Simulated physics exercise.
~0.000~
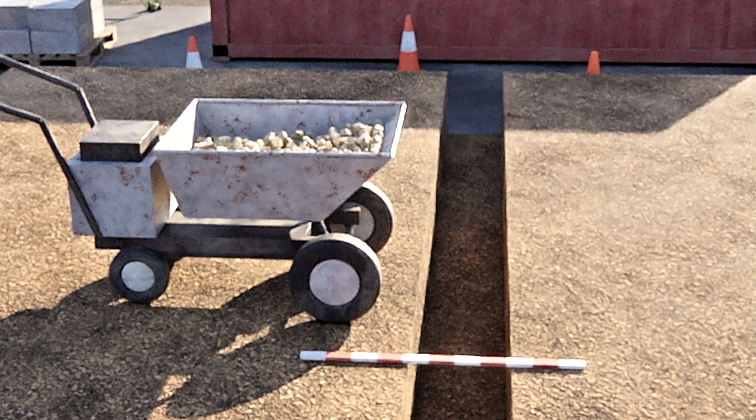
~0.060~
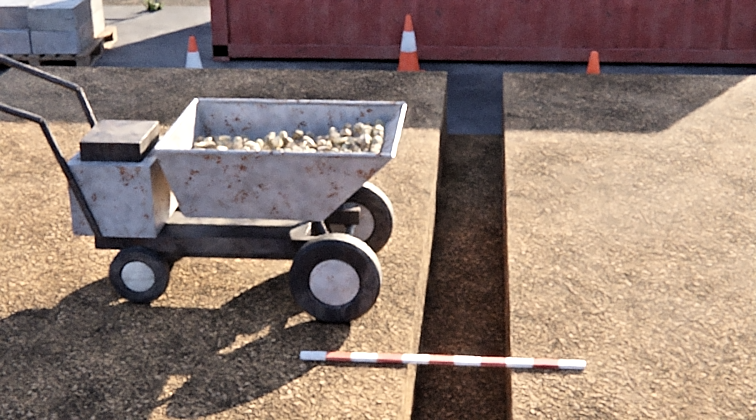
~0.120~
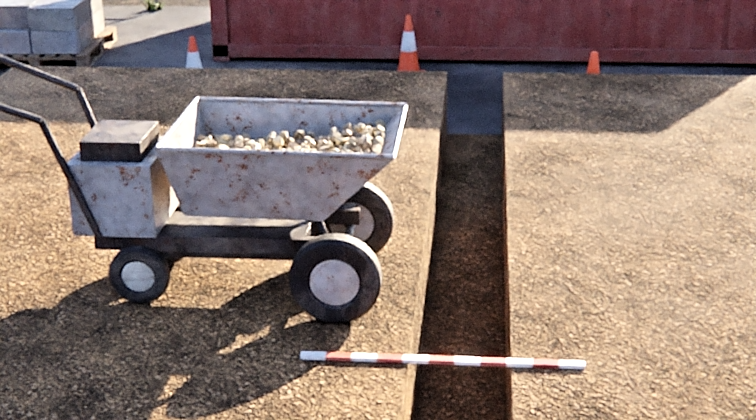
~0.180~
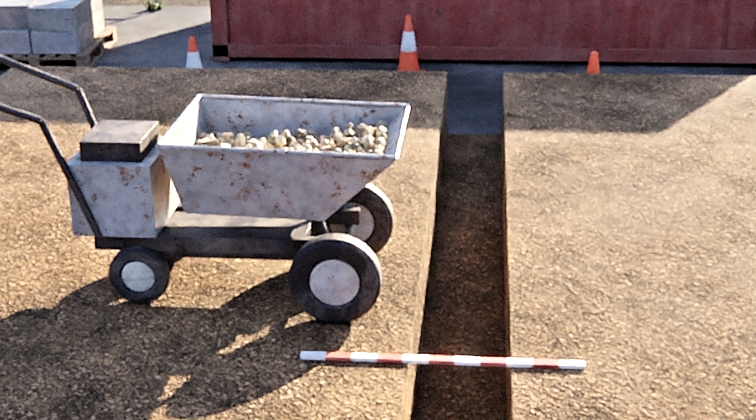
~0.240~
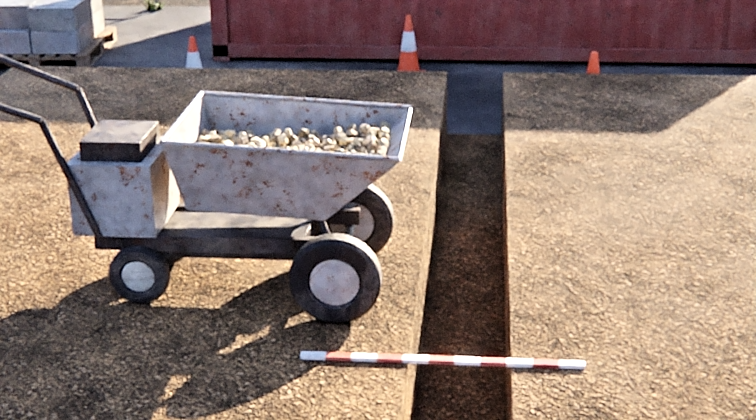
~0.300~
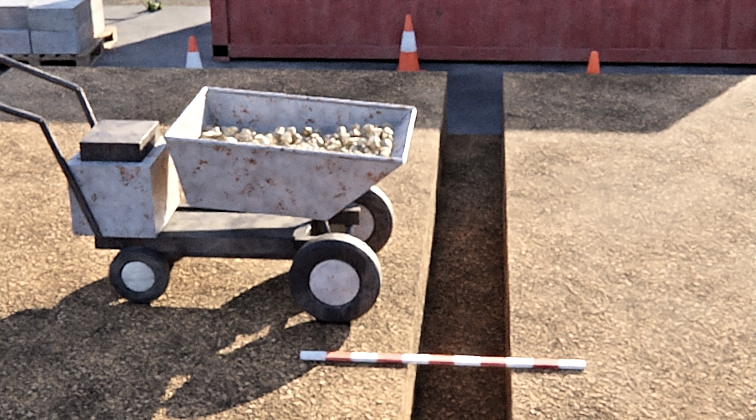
A grey skip full of pale stones tilts slightly to the right beside a trench.
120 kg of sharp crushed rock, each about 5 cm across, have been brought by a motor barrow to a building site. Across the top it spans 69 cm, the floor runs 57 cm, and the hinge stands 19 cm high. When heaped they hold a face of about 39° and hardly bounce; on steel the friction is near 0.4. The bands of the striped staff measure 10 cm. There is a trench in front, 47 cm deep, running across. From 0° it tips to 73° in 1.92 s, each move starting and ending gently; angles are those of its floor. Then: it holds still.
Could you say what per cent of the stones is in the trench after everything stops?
I would put it at 60 per cent.
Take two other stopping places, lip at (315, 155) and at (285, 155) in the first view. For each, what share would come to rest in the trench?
From the first place around 100 per cent, from the other around 75.
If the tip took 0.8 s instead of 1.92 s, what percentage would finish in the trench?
Near 45 per cent.
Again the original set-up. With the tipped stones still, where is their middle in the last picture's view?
The middle should be near (499, 362).
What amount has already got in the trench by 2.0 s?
20 per cent, give or take.
After 1.4 s the floor is at 62°; 100 % in the skip; the foremost stones are at (476, 242).
After 2.0 s the floor is at 73°; 54 % in the skip, 19 % in the trench, 27 % past the trench; the foremost stones are at (597, 302).
After 2.4 s the floor is at 73°; 21 % in the skip, 35 % in the trench, 44 % past the trench; the foremost stones are at (643, 295).
After 4.3 s the floor is at 73°; 0 % in the skip, 60 % in the trench, 40 % past the trench; the foremost stones are at (648, 301).
